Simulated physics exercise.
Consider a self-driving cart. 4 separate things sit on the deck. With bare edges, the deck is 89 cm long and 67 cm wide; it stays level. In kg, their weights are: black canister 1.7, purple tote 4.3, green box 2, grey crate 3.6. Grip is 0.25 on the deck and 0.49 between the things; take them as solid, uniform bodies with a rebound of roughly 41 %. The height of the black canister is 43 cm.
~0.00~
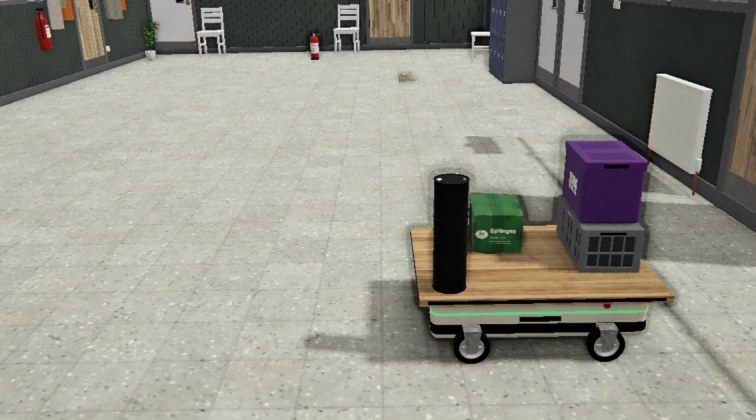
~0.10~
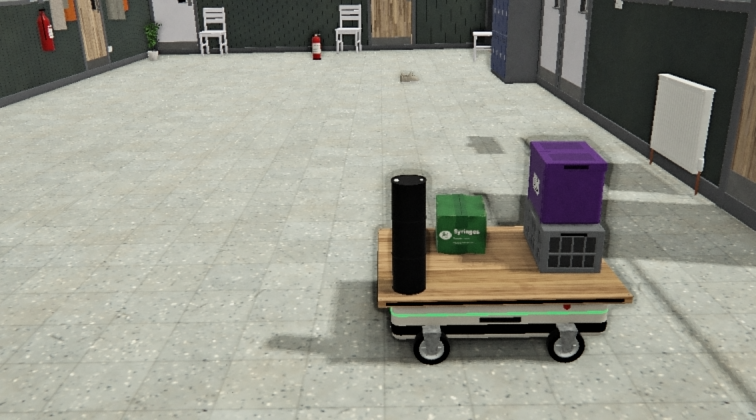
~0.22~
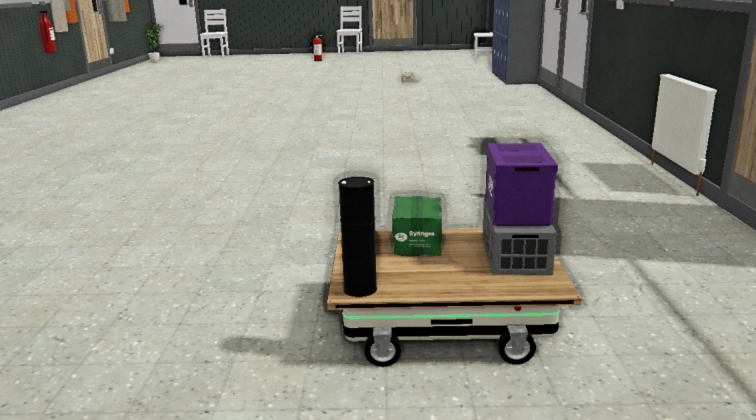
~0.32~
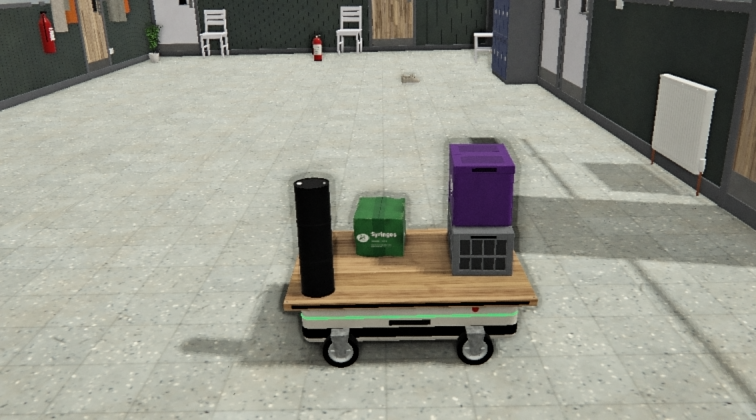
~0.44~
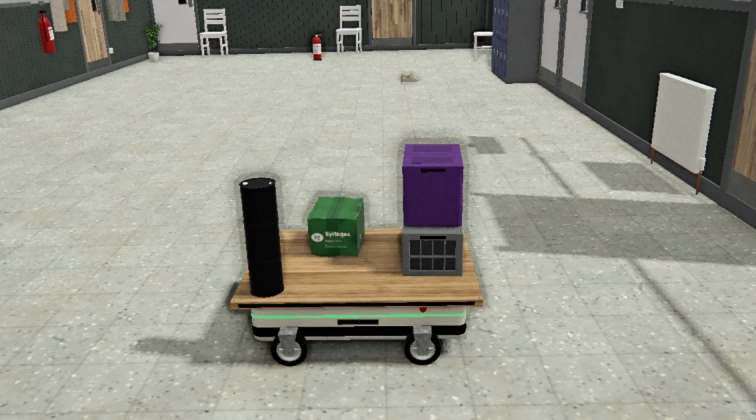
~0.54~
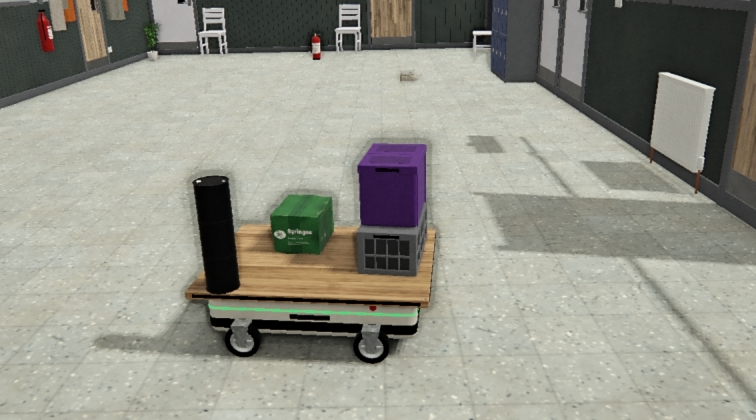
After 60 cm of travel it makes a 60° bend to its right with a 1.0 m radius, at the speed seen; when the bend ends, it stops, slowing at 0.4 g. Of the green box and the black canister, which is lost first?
The second of the two.
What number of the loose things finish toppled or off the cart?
The answer is 1.
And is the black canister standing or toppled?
Well, the black canister tumbles down.
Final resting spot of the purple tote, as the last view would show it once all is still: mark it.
In the last view, its centre sits near (199, 134).
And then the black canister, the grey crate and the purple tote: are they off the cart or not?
Well, the black canister does come off, the grey crate does not come off, and the purple tote does not come off.
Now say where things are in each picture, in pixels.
In the first frame, 0 cm covered; green box (494, 223); black canister (450, 234).
In the second frame, 16 cm covered; purple tote (564, 182); grey crate (560, 232).
In the third frame, 35 cm covered; purple tote (519, 183); grey crate (516, 233).
In the fourth frame, 51 cm covered; purple tote (479, 184); grey crate (478, 234).
In the fifth frame, 70 cm covered; purple tote (432, 184); grey crate (432, 234).
In the sixth frame, 86 cm covered, turned 7°; green box (304, 224) slid 2 cm; black canister (217, 235) slid 5 cm.
After 0.74 s, 118 cm covered, turned 25°; black canister now off the cart; green box slid 10 cm near (248, 216).
After 1.04 s, 166 cm covered, turned 52°; green box slid 21 cm near (199, 194).
After 1.34 s, 211 cm covered, turned 60°; green box slid 23 cm near (180, 172).
After 1.74 s, 227 cm covered, turned 60°, stopped; green box slid 30 cm near (168, 159); purple tote slid 17 cm; grey crate slid 17 cm.
By the end (3.1 s), off the cart, black canister; not toppled but over 10 cm from the start, purple tote, green box and grey crate. Seen from the same camera at the end, green box near (167, 158). Green box was never lost; black canister went at 0.62 s.
